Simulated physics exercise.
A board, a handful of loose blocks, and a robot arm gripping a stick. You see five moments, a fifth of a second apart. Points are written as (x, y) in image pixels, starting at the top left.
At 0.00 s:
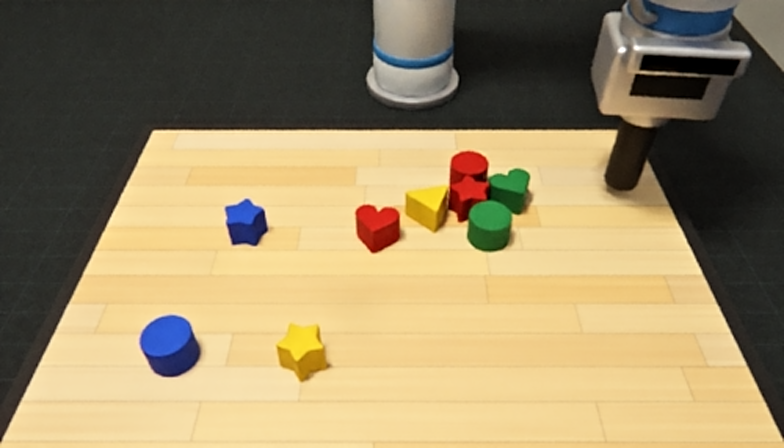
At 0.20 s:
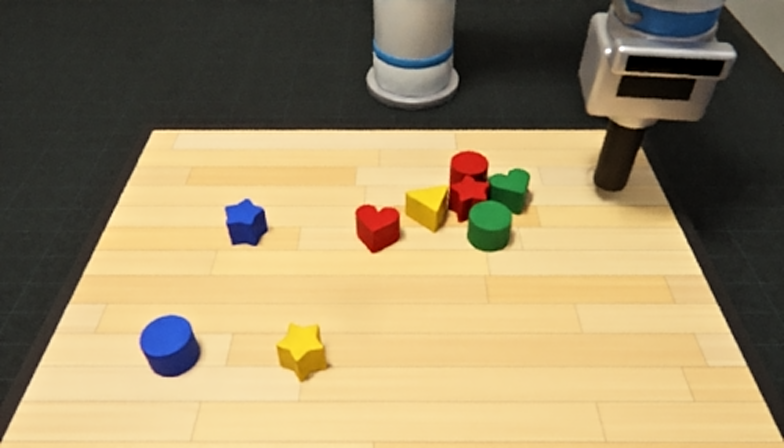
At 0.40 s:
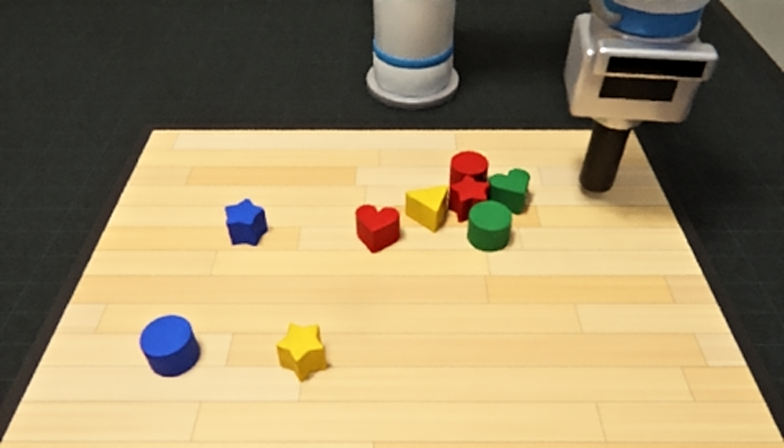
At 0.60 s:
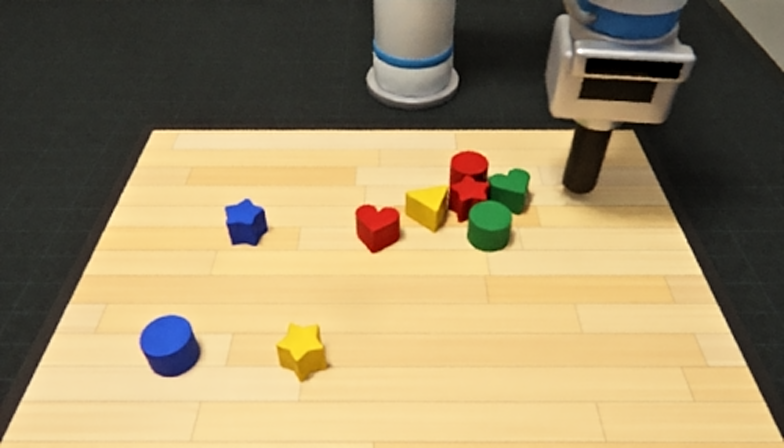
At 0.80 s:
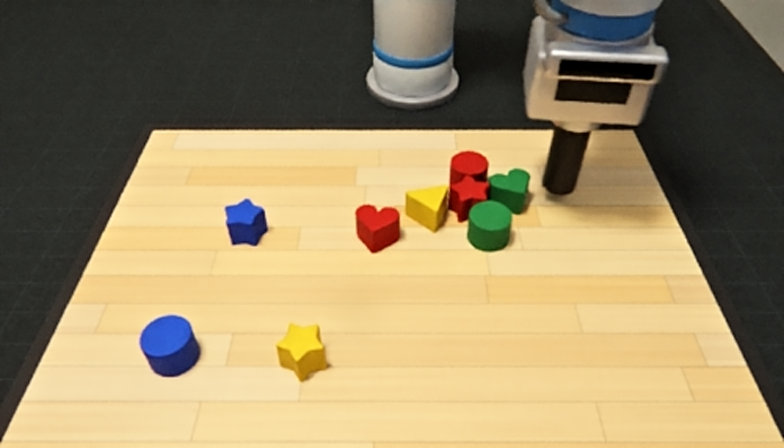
The robot arm slid its dark stick a short way left across the upper right of the wooden board, nearing the green heart-shaped block, while all the red, green, yellow and blue blocks stayed still.
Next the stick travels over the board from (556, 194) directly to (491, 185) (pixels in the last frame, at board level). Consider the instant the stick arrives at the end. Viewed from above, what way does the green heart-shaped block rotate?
Answer: Against the clock.
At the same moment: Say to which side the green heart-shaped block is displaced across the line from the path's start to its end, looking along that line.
It's set to shift left.
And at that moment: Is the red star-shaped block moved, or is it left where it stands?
In the end it has been moved.
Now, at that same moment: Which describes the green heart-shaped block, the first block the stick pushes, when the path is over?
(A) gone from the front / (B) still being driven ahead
It's A.
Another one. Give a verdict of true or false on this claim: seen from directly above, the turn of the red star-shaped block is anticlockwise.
False.
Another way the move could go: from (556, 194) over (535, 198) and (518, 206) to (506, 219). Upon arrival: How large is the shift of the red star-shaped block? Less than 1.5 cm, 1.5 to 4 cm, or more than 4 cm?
Between 1.5 and 4 cm.
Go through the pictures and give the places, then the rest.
The first frame shows stick's lower end at (620, 182); red cylinder at (470, 162); red star-shaped block at (471, 188); green cylinder at (491, 215); green heart-shaped block at (512, 180).
The second frame shows stick at (609, 182); blocks still.
The third frame shows stick at (595, 183); blocks still.
The fourth frame shows stick at (578, 185); blocks still.
The fifth frame shows stick at (558, 186); red cylinder at (470, 162); red star-shaped block at (471, 188); green cylinder at (491, 215); green heart-shaped block at (512, 180).
What follows on the original path. Halfway along, stick at (525, 181); red star-shaped block at (462, 191), turned 20° clockwise; green heart-shaped block at (501, 182), turned 25° anticlockwise.
At the end, stick at (492, 176); red cylinder at (458, 160); red star-shaped block at (462, 195), turned 45° clockwise; green cylinder still; green heart-shaped block at (490, 185), turned 75° anticlockwise.
